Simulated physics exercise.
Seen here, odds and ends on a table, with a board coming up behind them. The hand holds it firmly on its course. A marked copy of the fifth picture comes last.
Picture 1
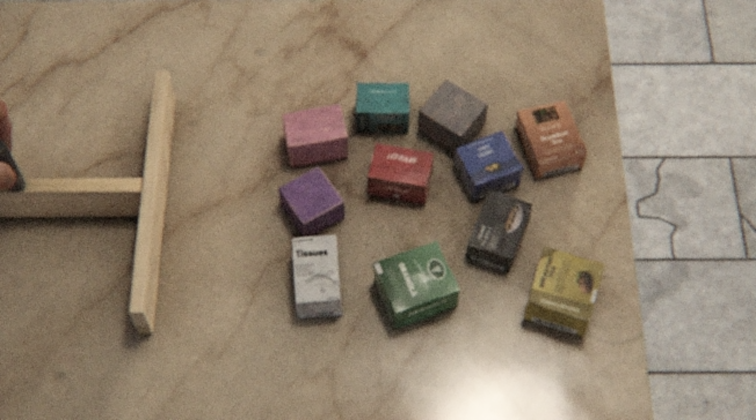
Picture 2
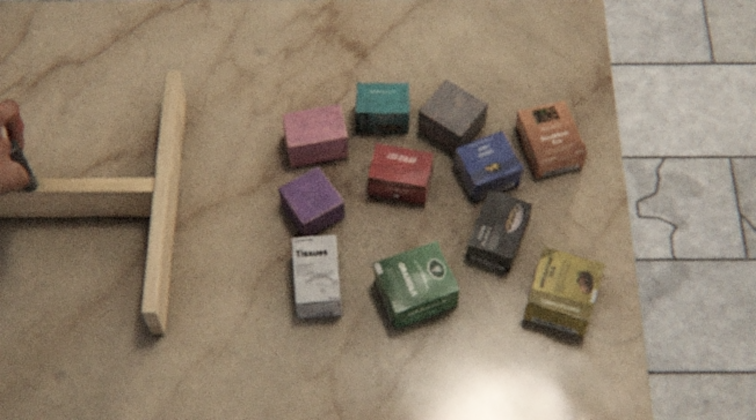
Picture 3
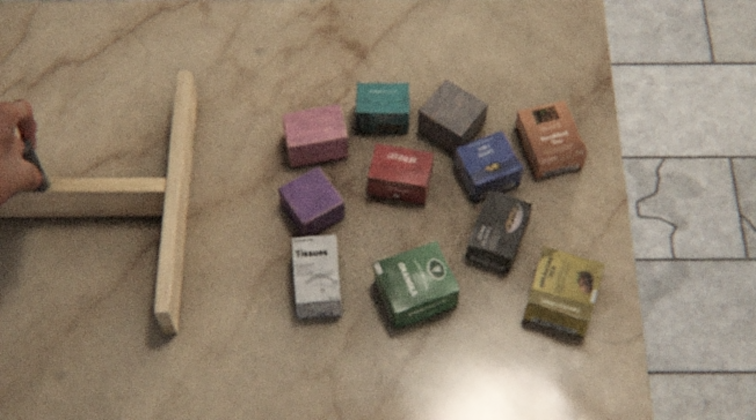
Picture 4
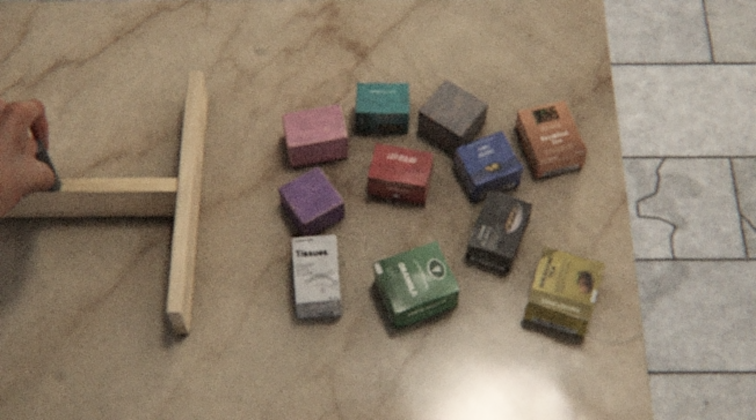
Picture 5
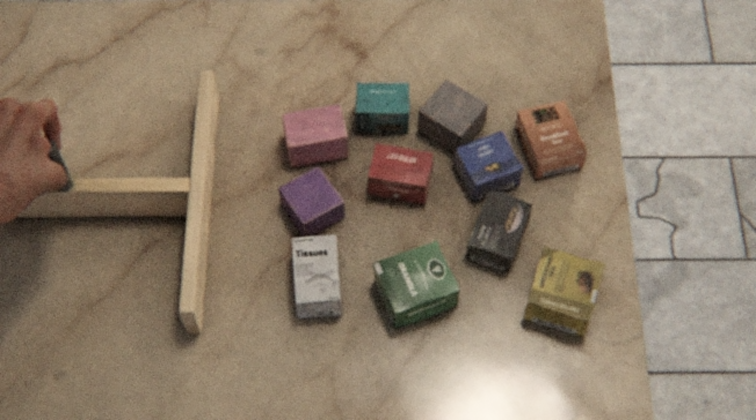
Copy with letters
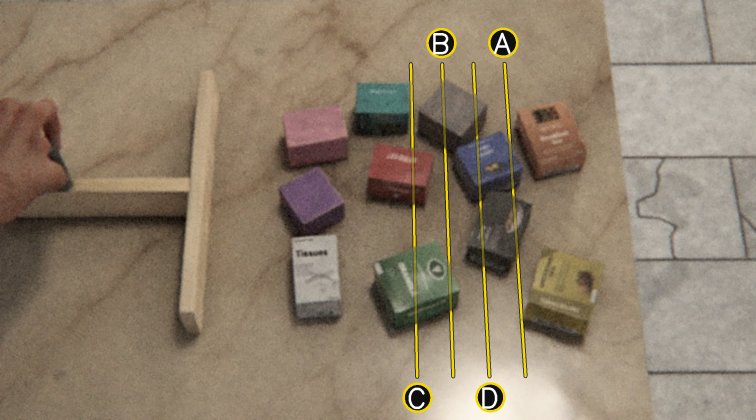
A hand sliding a wooden T-shaped board rightward across a marble-patterned table towards a motionless group of small colourful boxes.
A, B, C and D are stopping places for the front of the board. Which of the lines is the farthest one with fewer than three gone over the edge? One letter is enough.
It can go as far as A.
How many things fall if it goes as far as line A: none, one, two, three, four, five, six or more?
By then, two.
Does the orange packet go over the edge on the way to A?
Yes.
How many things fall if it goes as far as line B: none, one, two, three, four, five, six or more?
In all, none.
On the copy, A at (514, 209); B at (447, 209); C at (414, 209); D at (481, 209).
On A. First, board (312, 184); turquoise packet (398, 103); white box (341, 278).
Then, board (425, 183); orange packet (572, 131); yellow packet (583, 289).
Finally, board (512, 183); yellow packet over the edge; orange packet over the edge; two fallen.
By contrast, B is within the limit but short; C is within the limit but short; D is within the limit but short.
